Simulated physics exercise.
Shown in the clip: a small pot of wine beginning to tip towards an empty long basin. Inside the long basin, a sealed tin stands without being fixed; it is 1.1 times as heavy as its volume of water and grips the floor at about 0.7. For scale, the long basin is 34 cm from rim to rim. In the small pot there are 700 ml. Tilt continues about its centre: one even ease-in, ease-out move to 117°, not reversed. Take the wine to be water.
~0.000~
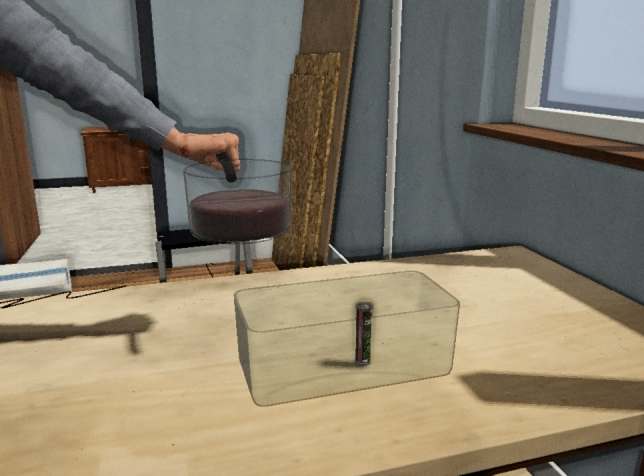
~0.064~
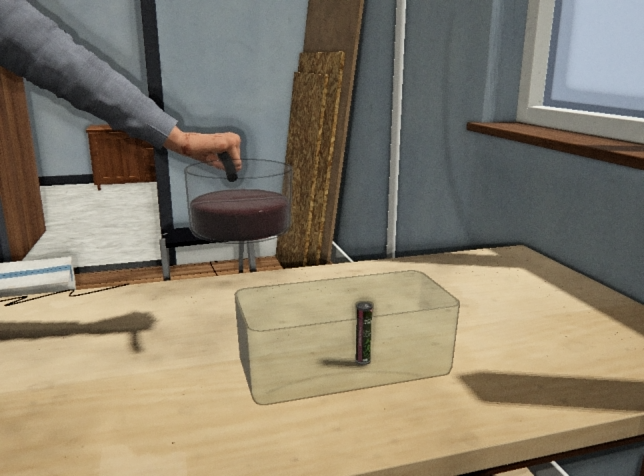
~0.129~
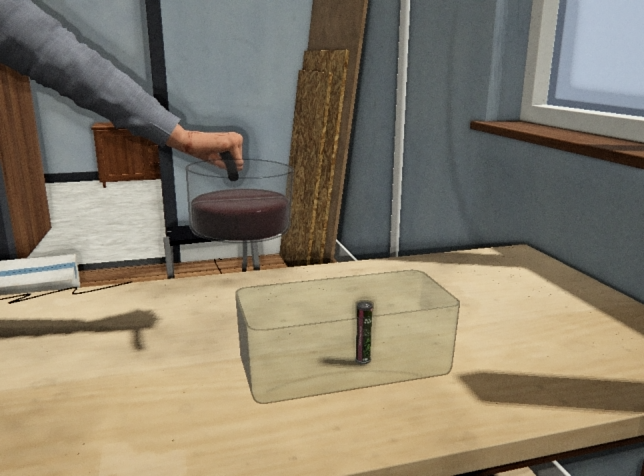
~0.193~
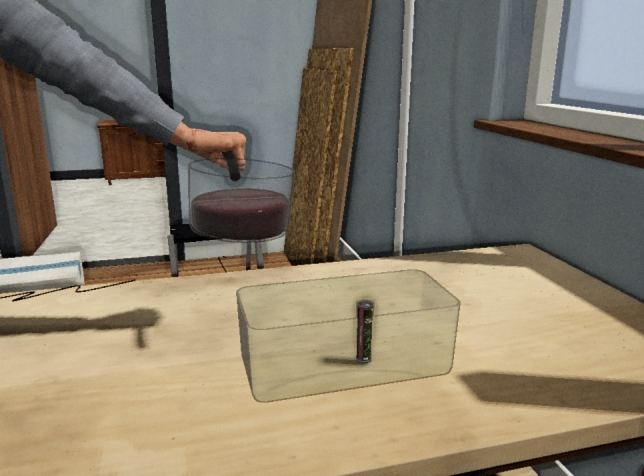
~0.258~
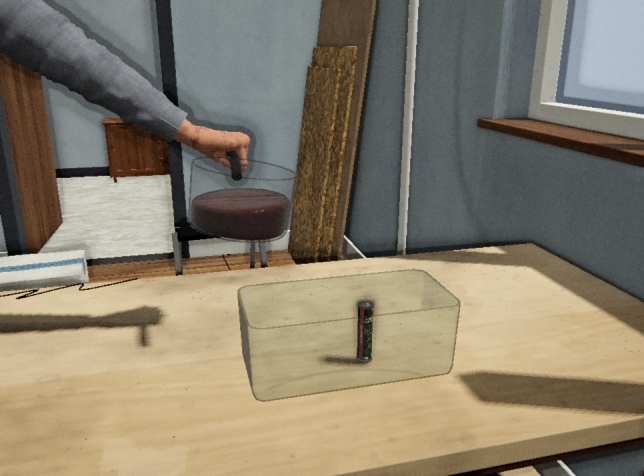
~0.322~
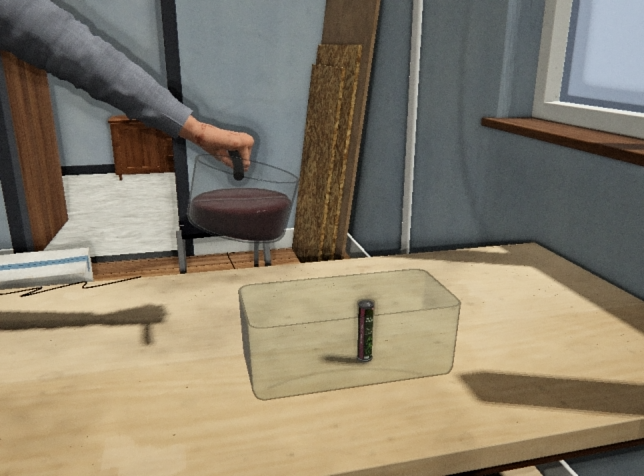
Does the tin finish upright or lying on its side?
It finishes upright.
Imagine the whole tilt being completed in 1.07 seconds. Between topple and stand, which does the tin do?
Result: Tin upright.
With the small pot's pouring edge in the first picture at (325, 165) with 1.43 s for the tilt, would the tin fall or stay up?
Then it goes over.
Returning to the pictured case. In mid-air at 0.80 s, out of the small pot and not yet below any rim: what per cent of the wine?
Some 24 per cent, I reckon.
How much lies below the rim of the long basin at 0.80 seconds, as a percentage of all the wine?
Fraction in basin: Approx. 2%.
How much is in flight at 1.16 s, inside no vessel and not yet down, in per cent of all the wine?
It comes to some 16 percent of the total.
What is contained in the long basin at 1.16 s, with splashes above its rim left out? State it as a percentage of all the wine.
70 %, more or less.
After 0.80 s the tilt is 70° and 74 per cent is still to pour; the tin stands where it began.
After 1.16 s the tilt is 107° and 13 per cent is still to pour; the tin stands where it began.
After 1.53 s the tilt is 117° and 0 per cent is still to pour; the tin stands where it began.
After 1.93 s the tilt is 117° and 0 per cent is still to pour; the tin stands where it began.
In the end the tin stands where it began.
